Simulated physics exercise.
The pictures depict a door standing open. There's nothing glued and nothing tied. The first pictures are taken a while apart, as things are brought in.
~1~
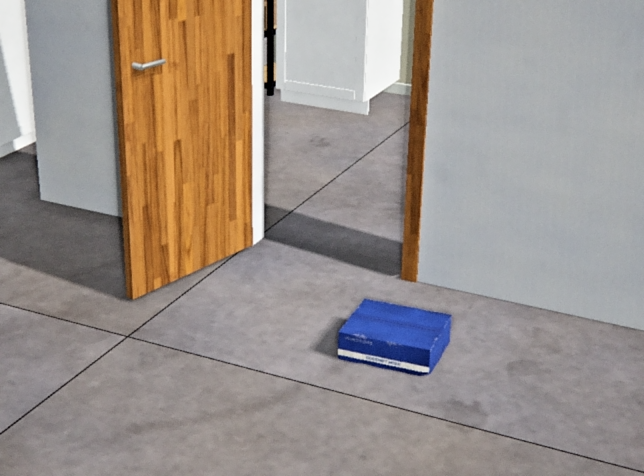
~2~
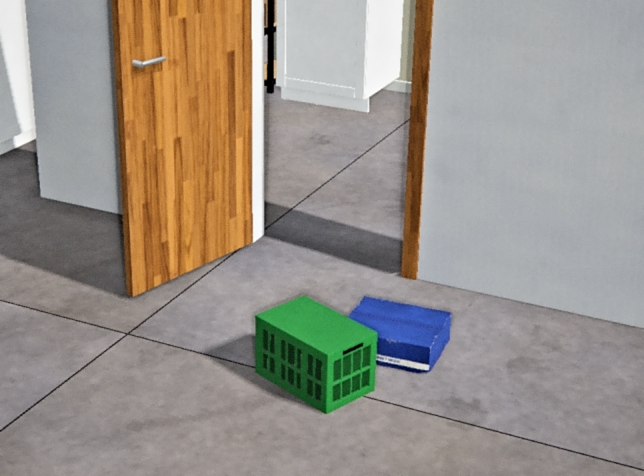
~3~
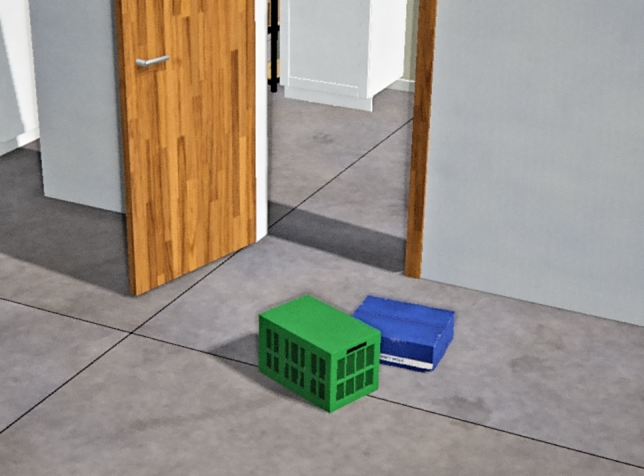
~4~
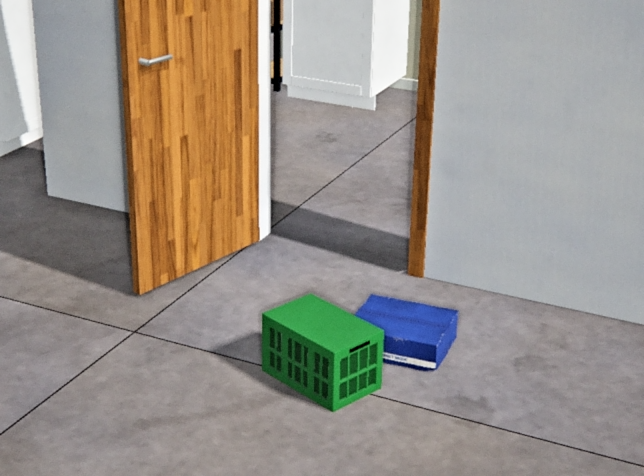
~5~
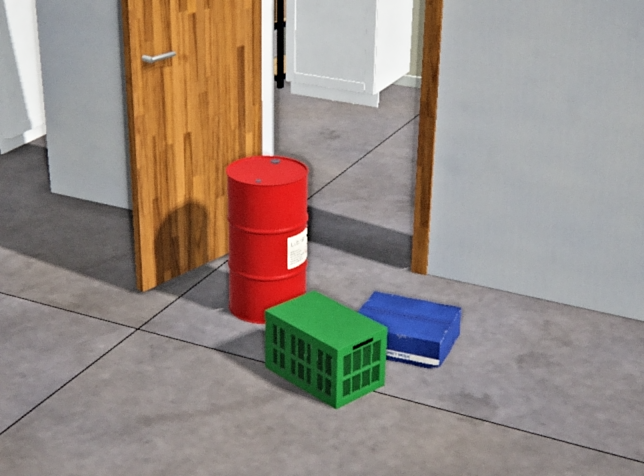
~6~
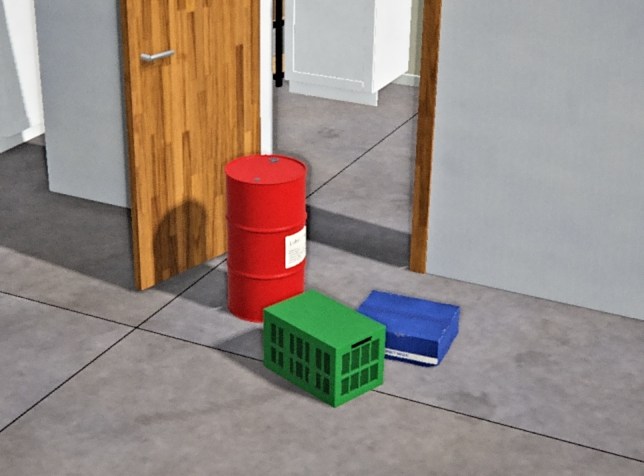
The clip shows a wooden door standing wide open beside a blue box on a gray floor; a green crate appears in front of the box, then a red drum appears behind the crate, while the door stays still.
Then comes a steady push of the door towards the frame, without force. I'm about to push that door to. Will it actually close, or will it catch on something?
It will catch before closing.
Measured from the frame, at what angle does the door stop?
Angle: About 75°.
Then, 0.70 s after the last picture, door at 92°.
Then, 1.00 s after the last picture, door at 81°.
At rest, door at 74°; all 3 in place. Seen from the same camera at the end, red drum near (270, 239).
